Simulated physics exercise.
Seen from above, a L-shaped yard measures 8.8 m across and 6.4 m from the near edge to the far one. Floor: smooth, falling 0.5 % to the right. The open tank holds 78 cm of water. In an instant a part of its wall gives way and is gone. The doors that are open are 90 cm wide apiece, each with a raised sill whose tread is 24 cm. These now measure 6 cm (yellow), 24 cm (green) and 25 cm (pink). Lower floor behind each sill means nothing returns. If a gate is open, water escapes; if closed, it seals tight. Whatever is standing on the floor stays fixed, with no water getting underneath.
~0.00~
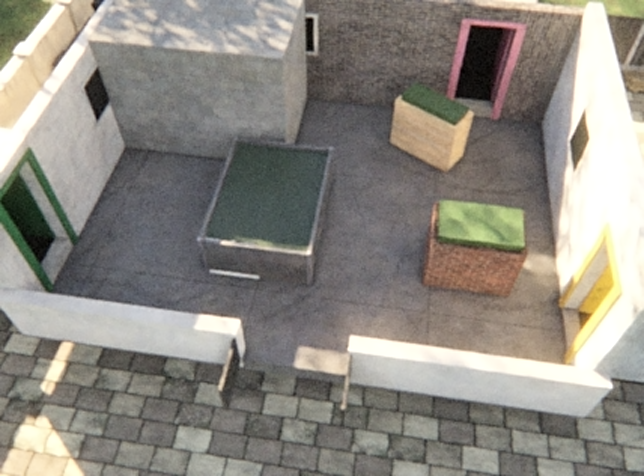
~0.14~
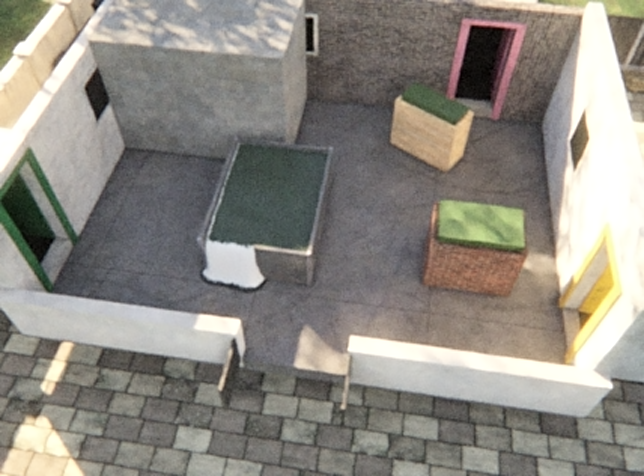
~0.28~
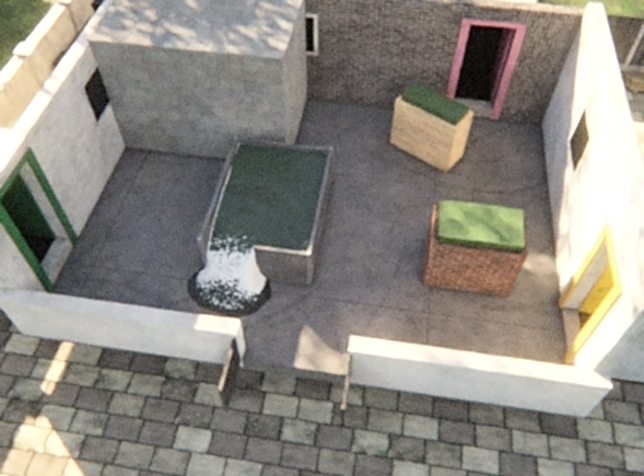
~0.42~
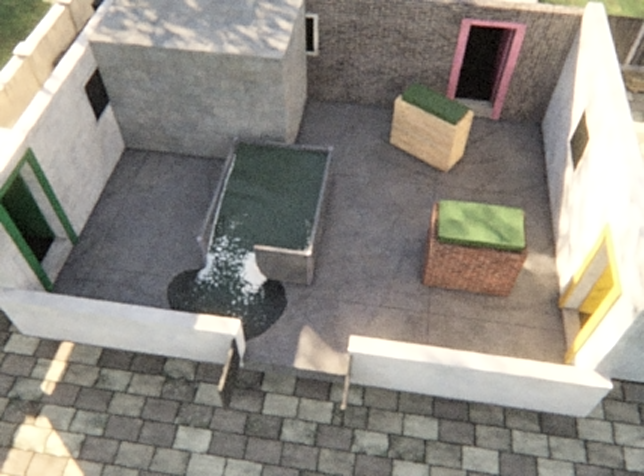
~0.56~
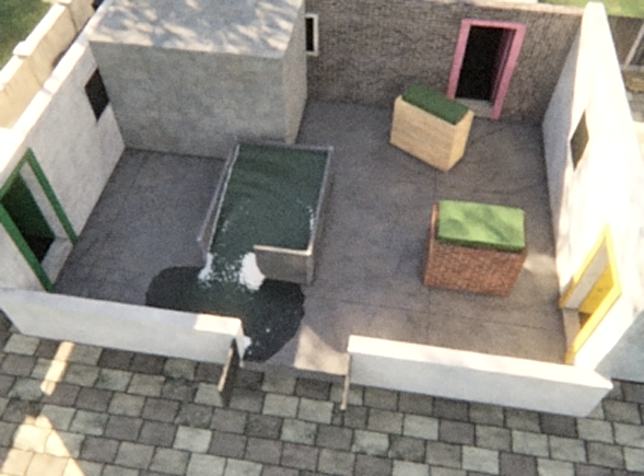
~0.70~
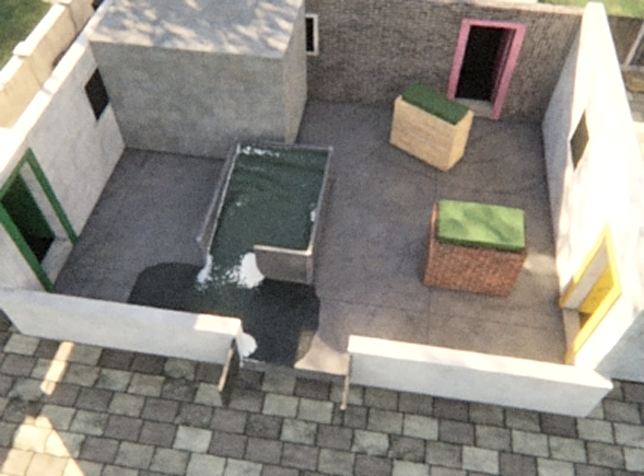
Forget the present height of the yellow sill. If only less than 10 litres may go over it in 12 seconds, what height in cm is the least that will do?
It needs to be about 9 cm high.
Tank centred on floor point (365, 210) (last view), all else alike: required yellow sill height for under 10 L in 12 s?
That setup calls for roughly 9.5 cm.
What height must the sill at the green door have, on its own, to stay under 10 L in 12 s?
At the green door it takes roughly 27 centimetres.
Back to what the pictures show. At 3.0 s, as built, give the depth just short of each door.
Yellow 0, green 28, pink 0 cm.
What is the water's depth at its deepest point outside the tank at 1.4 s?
Max depth: About 51 cm.
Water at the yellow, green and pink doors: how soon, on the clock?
The flood shows up at yellow at 3.4 s, at green at 1.6 s, and at pink at 11.0 s.
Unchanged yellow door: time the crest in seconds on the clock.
Roughly 4.5 s.
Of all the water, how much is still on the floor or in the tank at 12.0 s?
Around 78 in a hundred parts remain.
After 1.4 s water covers 15 % of the floor, deepest (51 cm) near (207, 330); it has not reached the yellow door.
After 3.0 s water covers 40 % of the floor, deepest (36 cm) near (38, 315); it has not reached the yellow door.
After 12.0 s water covers 90 % of the floor, deepest (15 cm) near (229, 172); 7 cm at the yellow door, 42 litres in over its 6 cm sill.
At the yellow door as built, the water arrived by 3.5 s and peaked near 12 cm at 4.6 s.
With a sill of 8 cm, 16 litres would have come in within the 12 s; with 11 cm, 2 litres. So under 10 litres takes about 9 cm.
